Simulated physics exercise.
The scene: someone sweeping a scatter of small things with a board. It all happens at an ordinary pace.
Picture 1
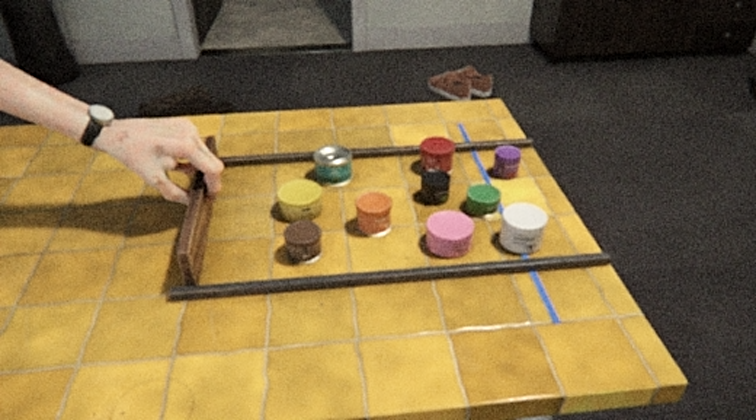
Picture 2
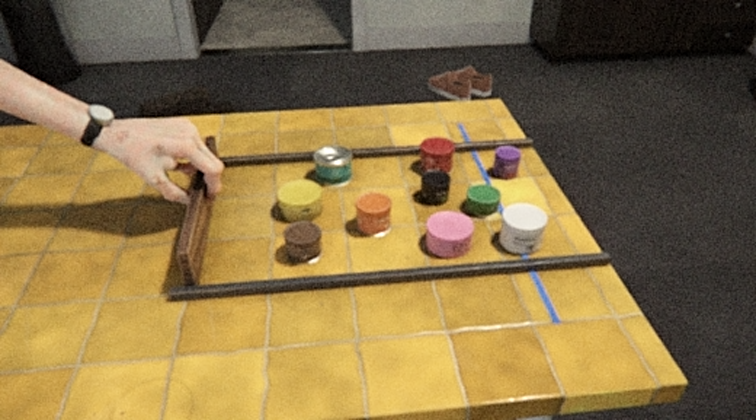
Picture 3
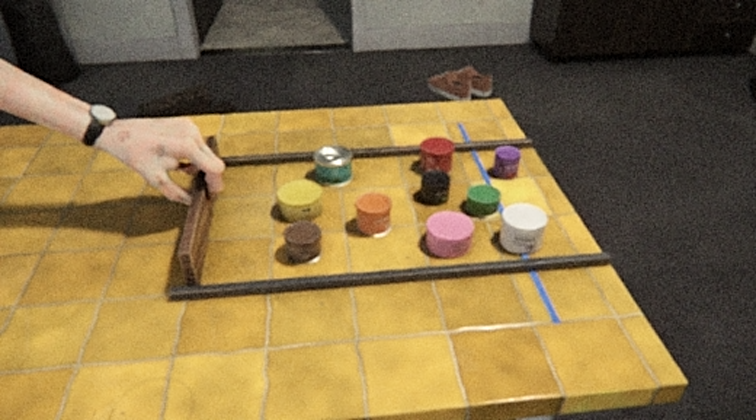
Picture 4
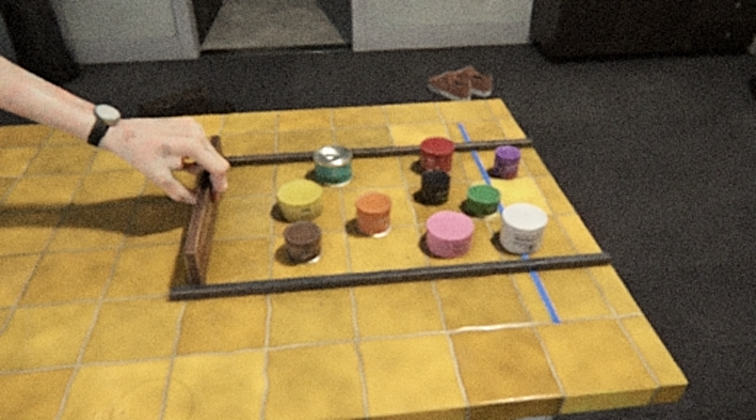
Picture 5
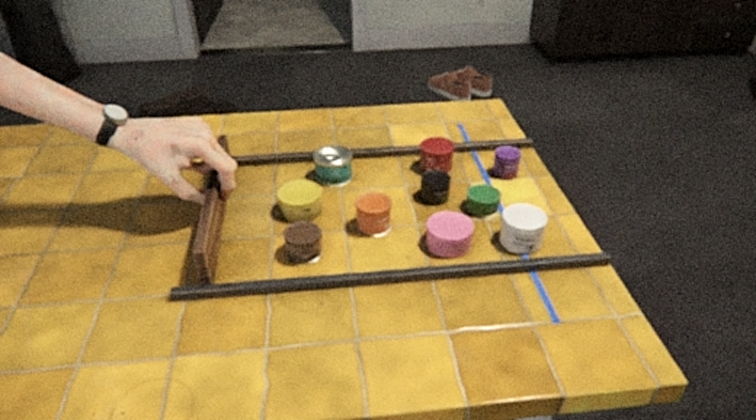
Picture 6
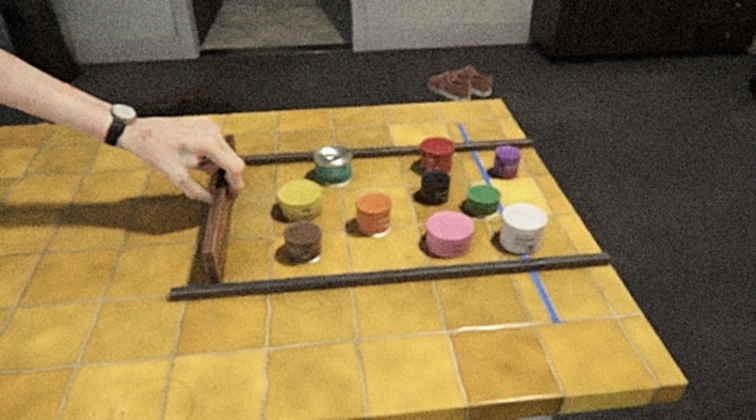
Hand with a wristwatch sliding a wooden board slightly right between two dark rails, toward colourful small pots standing still on yellow tiles.
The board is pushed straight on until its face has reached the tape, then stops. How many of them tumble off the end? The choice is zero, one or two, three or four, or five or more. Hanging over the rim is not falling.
The number that fall off is one or two.
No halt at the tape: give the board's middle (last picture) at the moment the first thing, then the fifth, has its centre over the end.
At (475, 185) for the first, at (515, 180) for the fifth.
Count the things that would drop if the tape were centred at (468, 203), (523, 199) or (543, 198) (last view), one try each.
The counts: 0, 6 and 6.
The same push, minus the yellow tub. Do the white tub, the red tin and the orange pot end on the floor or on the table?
The white tub tumbles off, the red tin is kept, the orange pot holds on.
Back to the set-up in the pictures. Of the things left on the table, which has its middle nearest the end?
The purple tub.
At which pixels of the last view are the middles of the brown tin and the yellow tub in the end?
About (534, 227), and the other about (515, 183).
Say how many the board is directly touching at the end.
The number is 4.
Early on, none off yet; purple tub at rest near (507, 163); white tub at rest near (523, 229); green tin at rest near (483, 201).
Finally, the number that fall off is one or two; lost, white tub.
